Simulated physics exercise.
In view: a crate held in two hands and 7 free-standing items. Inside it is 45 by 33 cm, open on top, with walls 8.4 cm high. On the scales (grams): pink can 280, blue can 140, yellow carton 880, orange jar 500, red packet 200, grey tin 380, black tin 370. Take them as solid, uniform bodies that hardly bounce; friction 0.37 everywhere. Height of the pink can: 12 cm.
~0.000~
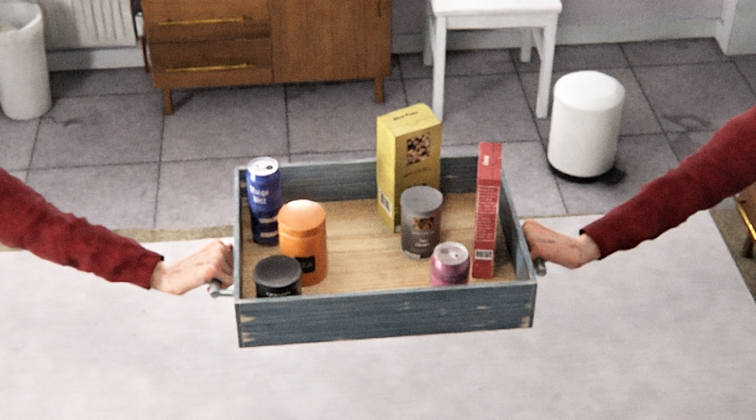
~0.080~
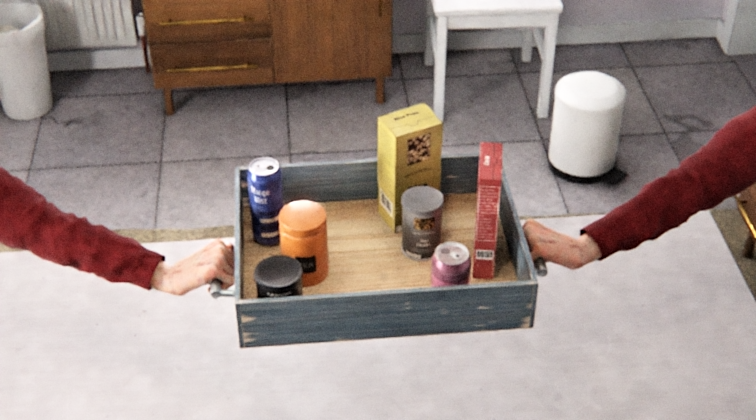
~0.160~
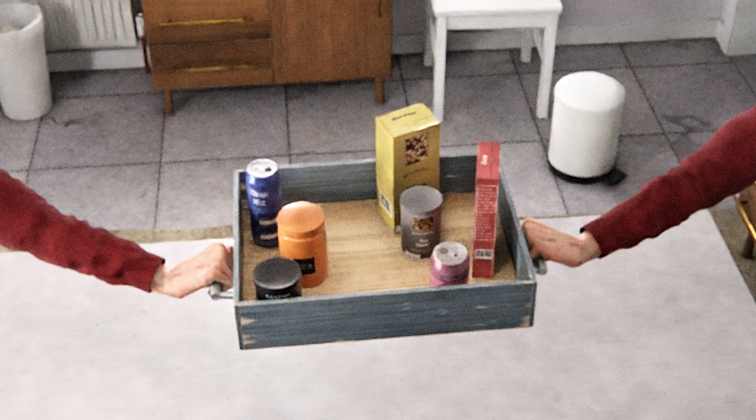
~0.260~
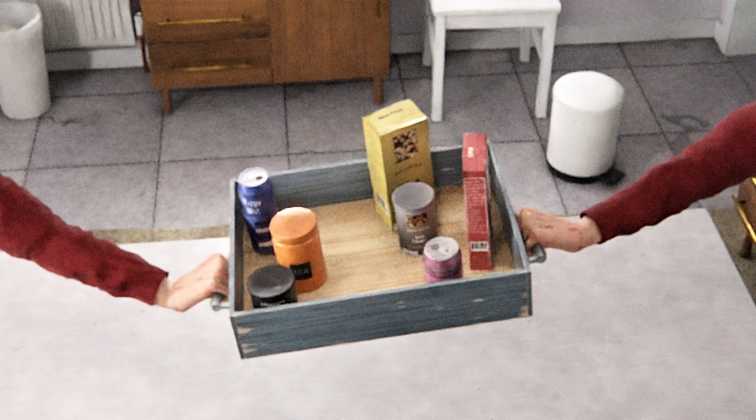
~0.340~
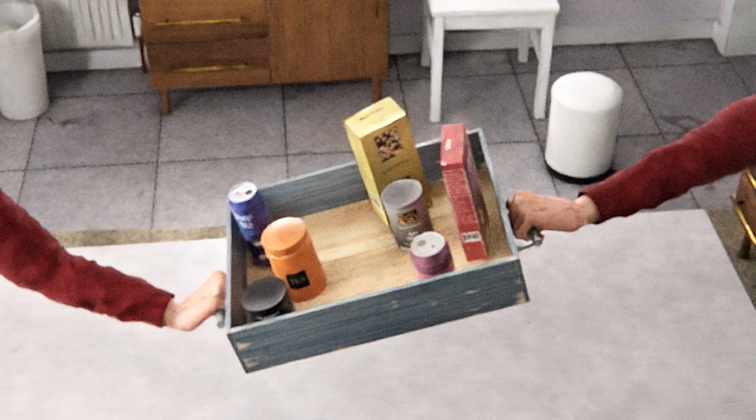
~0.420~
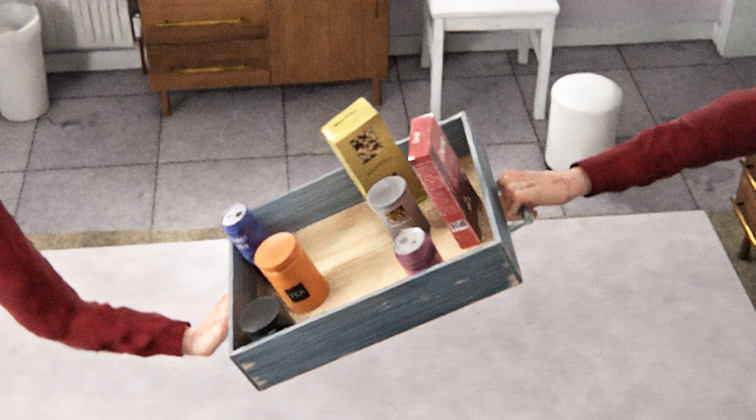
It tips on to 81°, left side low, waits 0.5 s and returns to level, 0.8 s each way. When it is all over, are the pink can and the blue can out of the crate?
The pink can stays in and the blue can falls out.
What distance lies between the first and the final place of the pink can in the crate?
Some 26 cm.
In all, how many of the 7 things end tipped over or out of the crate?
4 of them.
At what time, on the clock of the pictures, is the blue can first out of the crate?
Near 1.0 s.
By 0.82 s, tip 79°, left side down; blue can rocked 33° off its seat near (298, 328); pink can 22 cm from its spot near (324, 366); red packet rocked 59° off its seat.
By 1.52 s, tip 77°, left side down; blue can, yellow carton, red packet and grey tin now out of the crate; pink can 24 cm from its spot near (325, 375); orange jar 7 cm from its spot.
By 1.92 s, tip 20°, left side down; pink can 26 cm from its spot near (274, 324); orange jar 7 cm from its spot; black tin 5 cm from its spot.
When it is over (2.7 s), out of the crate, blue can, yellow carton, red packet and grey tin; not toppled but over 5 cm from the start, pink can, orange jar and black tin. In the last view, pink can near (279, 296), blue can near (328, 376).
